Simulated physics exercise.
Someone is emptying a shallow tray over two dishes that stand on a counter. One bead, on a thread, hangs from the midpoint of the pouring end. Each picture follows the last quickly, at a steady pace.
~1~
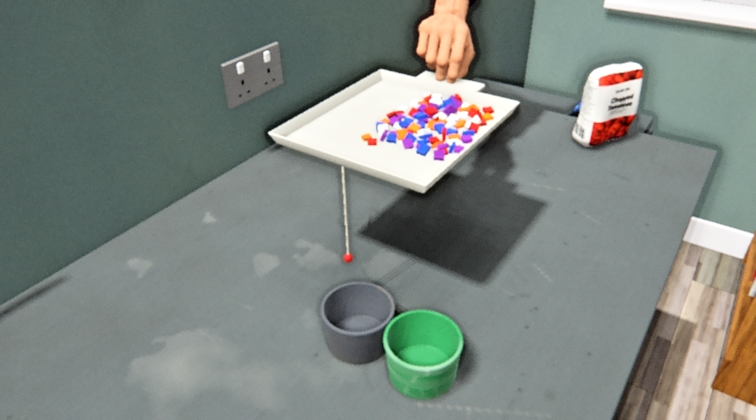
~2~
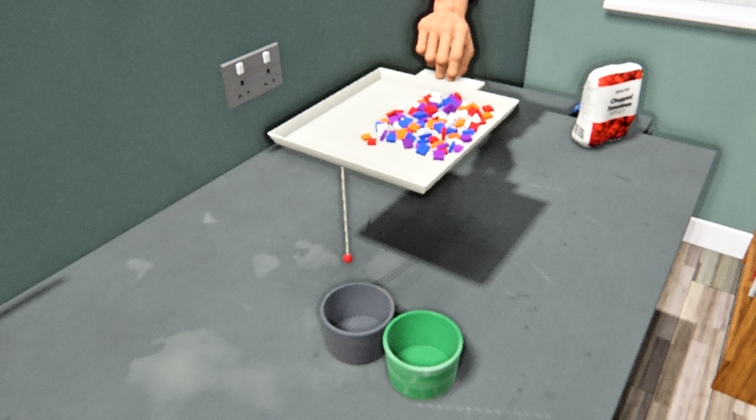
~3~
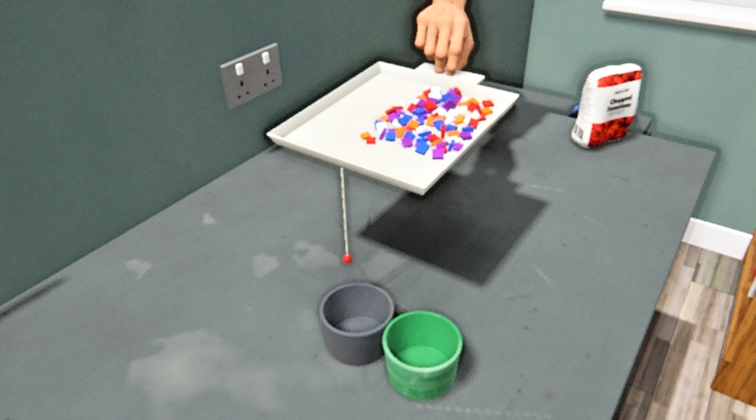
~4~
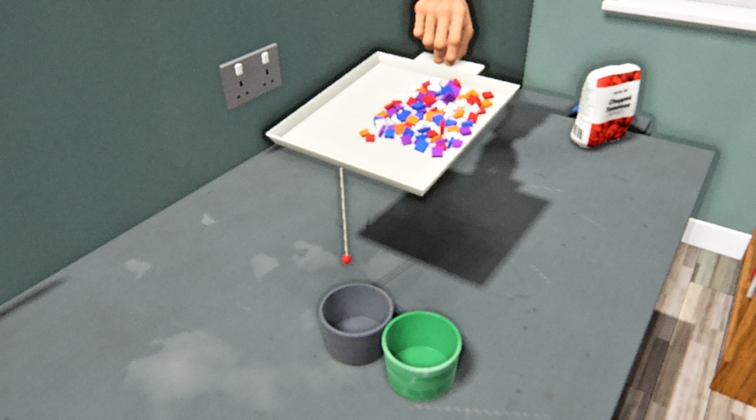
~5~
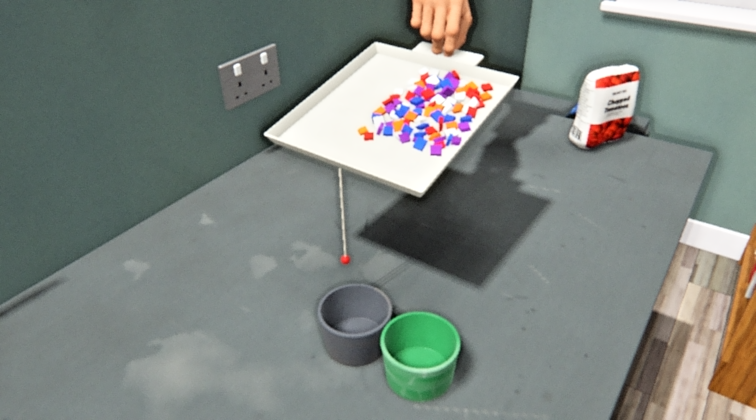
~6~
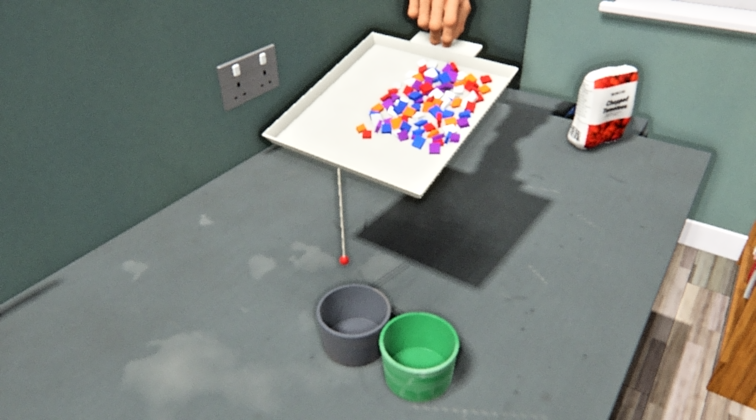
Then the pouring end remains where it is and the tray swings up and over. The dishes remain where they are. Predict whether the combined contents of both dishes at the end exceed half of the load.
The combined contents exceed half.
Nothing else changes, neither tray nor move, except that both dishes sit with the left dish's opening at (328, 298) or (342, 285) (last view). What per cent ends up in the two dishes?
Roughly 70% the first time and 80% the second time.
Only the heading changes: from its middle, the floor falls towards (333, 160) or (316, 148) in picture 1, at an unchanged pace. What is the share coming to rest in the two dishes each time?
Somewhere close to 30 % the first time, 0 % the second.
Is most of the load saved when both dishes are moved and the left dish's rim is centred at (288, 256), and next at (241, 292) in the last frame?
First try: Lower than half; second try: Lower than half.
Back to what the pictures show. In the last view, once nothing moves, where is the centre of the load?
At about (366, 339), give or take.
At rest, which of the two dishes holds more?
The one to the left.
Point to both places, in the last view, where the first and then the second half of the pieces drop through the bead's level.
It goes through near (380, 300) first, then near (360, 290).
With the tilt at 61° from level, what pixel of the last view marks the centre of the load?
Centre estimate: (384, 172).
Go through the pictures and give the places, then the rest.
In the first picture, corners of the pouring end at (276, 132) and (424, 181), level; middle of the load at (435, 121), mosaic tiles; left dish at (337, 342); right dish at (403, 377); bead on its thread at (348, 258).
In the second picture, corners of the pouring end at (275, 132) and (423, 182), level; middle of the load at (434, 120).
In the third picture, corners of the pouring end at (275, 133) and (422, 183), tipped barely, lowest at the right corner; middle of the load at (434, 117).
In the fourth picture, corners of the pouring end at (273, 133) and (421, 185), tipped a little, lowest at the right corner; middle of the load at (433, 111).
In the fifth picture, corners of the pouring end at (271, 133) and (420, 187), tipped a little, lowest at the right corner; middle of the load at (432, 106).
In the sixth picture, corners of the pouring end at (270, 133) and (418, 188), tipped a little, lowest at the right corner; middle of the load at (430, 101); left dish at (333, 345); right dish at (399, 379).
Soon, tray tipped steeply; most on the tray; a stray few in the right dish; a stray few in the left dish; a small part in the air.
A while on, tray tipped past a quarter turn; a small part on the tray; a small part in the right dish; about a third in the left dish; a small part outside both; about a third in the air.
Towards the end, tray tipped past a quarter turn; about a quarter in the right dish; about half in the left dish; about a quarter outside both.
Finally, tray tipped past a quarter turn; about a quarter in the right dish; about half in the left dish; about a quarter outside both.
